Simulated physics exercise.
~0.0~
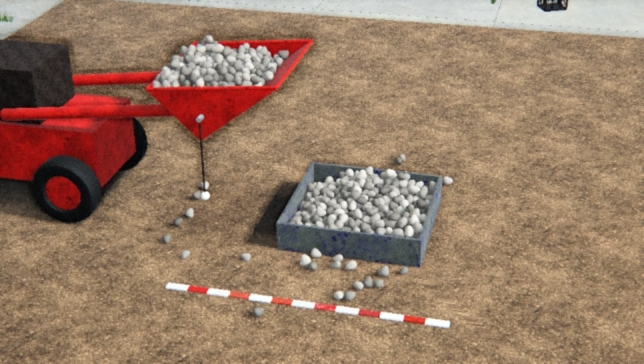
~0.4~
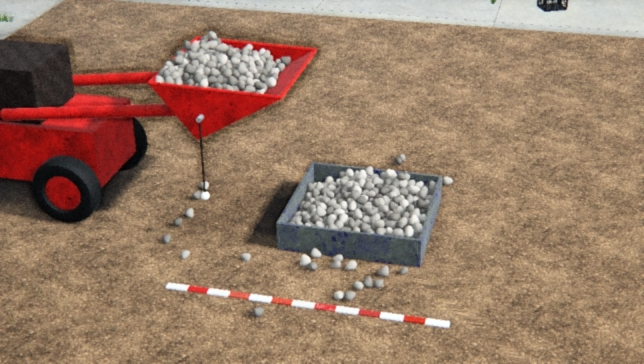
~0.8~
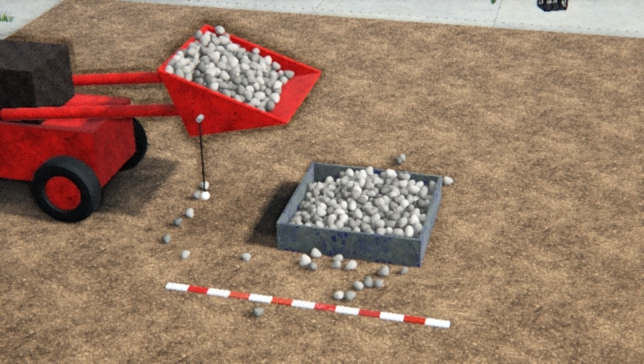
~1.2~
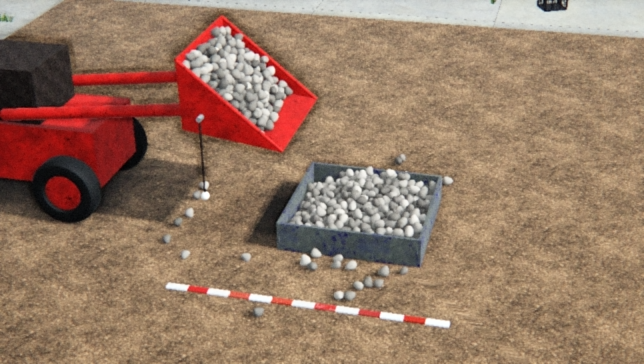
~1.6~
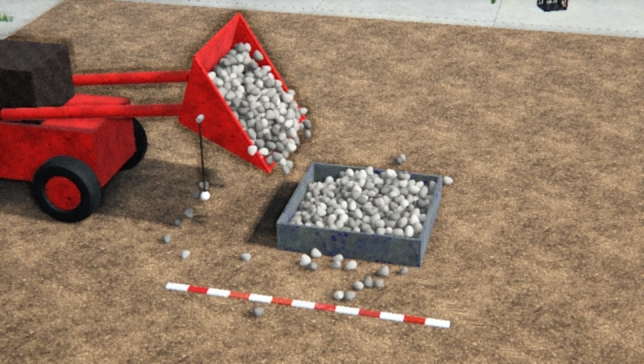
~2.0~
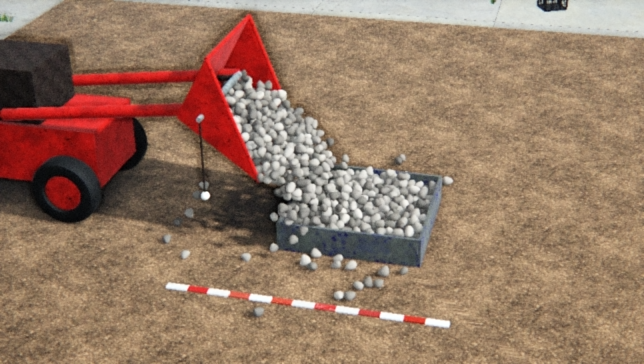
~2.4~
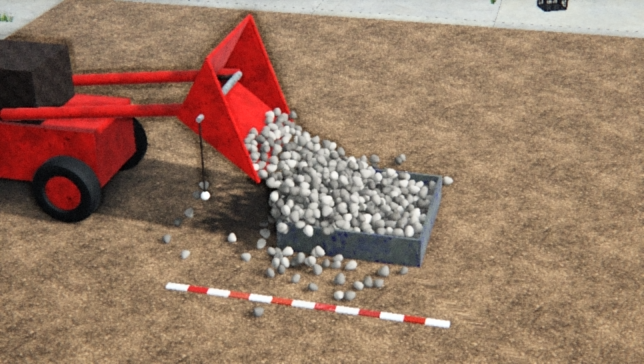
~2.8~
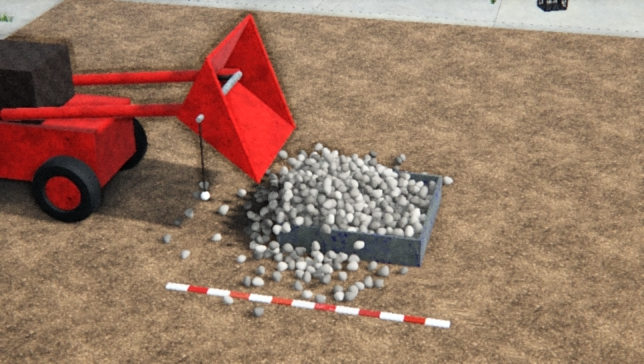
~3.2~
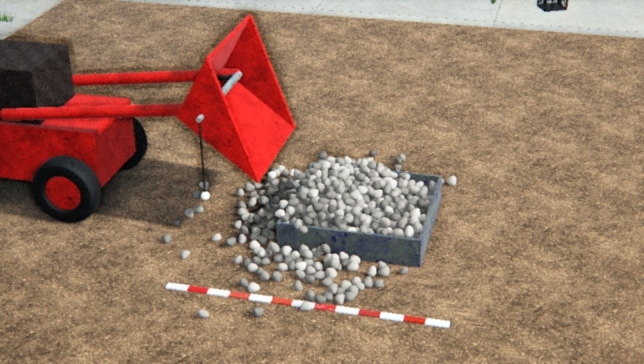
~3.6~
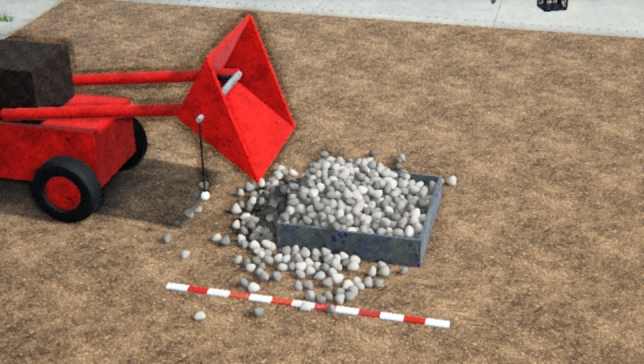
A red loader tips its bucket, pouring stones that overfill and spill around a gray bin.
